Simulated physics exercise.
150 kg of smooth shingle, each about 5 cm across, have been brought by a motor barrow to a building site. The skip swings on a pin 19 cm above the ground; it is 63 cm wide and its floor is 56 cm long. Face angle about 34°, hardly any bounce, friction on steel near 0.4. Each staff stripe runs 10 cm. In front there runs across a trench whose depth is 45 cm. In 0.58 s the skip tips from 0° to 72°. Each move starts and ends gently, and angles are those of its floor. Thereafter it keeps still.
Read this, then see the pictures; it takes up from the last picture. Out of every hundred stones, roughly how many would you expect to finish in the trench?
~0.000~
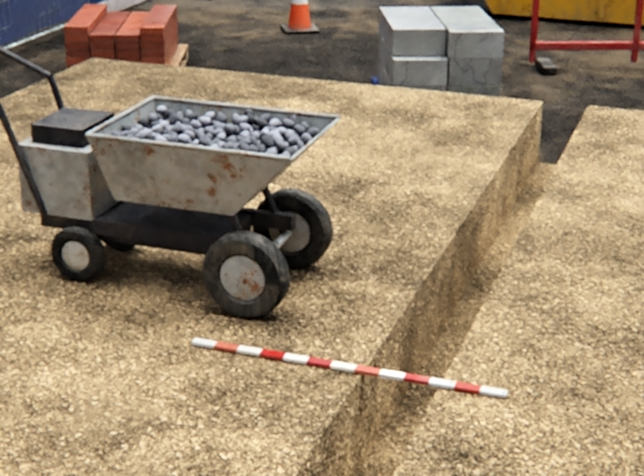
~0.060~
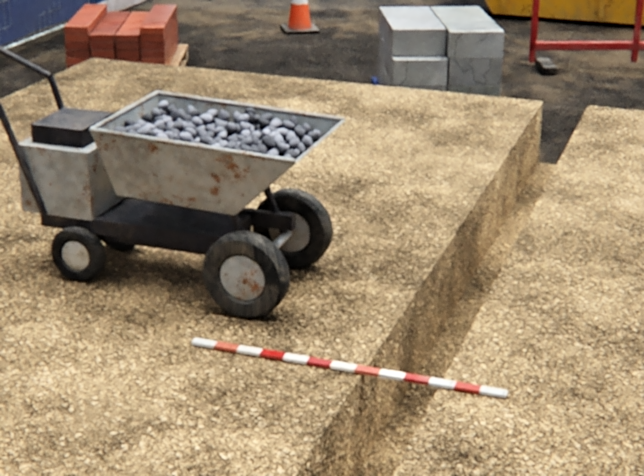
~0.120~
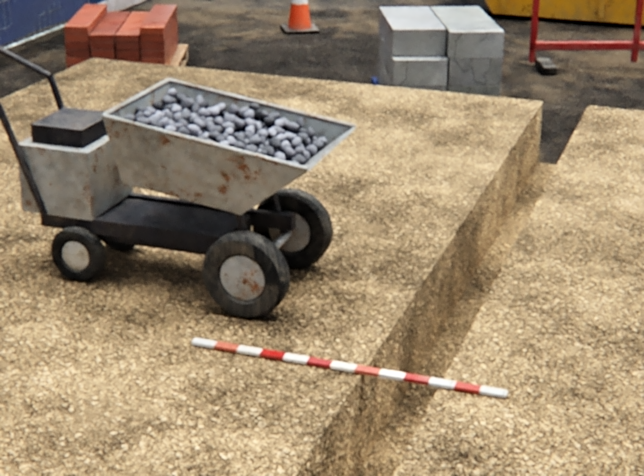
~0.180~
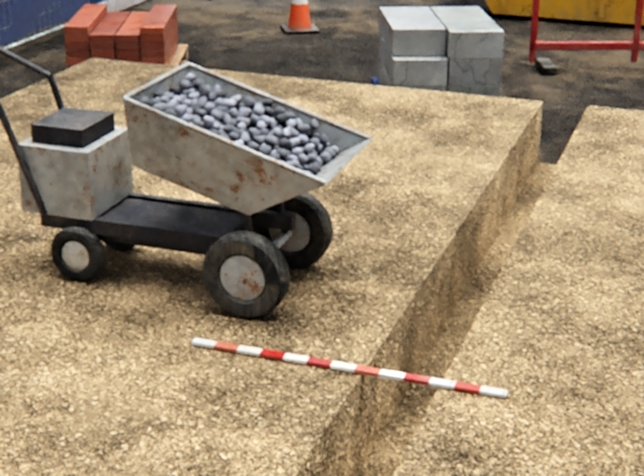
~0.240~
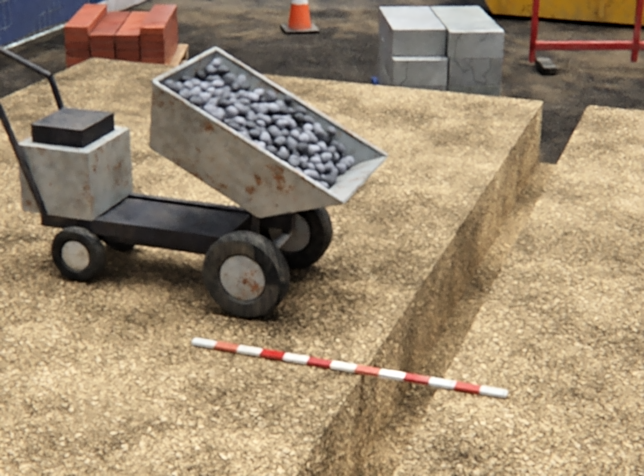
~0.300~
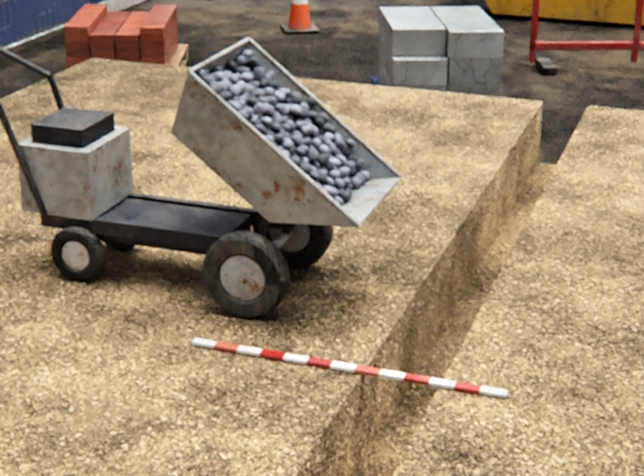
Close to 70 in every hundred.
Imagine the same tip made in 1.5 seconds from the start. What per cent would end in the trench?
Around 90 per cent would end in the trench.
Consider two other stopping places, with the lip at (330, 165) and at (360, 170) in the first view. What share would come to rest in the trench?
Around 30% for the first place and 10% for the second.
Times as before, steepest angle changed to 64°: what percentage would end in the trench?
Expect roughly 65 per cent.
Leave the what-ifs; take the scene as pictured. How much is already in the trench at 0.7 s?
About 35 per cent by then.
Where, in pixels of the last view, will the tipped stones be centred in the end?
The resting stones are centred at roughly (453, 384).
After 0.4 s the floor is at 60°; 100 % in the skip; the foremost stones are at (378, 238).
After 0.7 s the floor is at 72°; 63 % in the skip, 37 % in the trench; the foremost stones are at (472, 314).
After 1.0 s the floor is at 72°; 4 % in the skip, 66 % in the trench, 30 % past the trench; the foremost stones are past the picture's edge.
After 3.0 s the floor is at 72°; 0 % in the skip, 70 % in the trench, 30 % past the trench; the foremost stones are past the picture's edge.
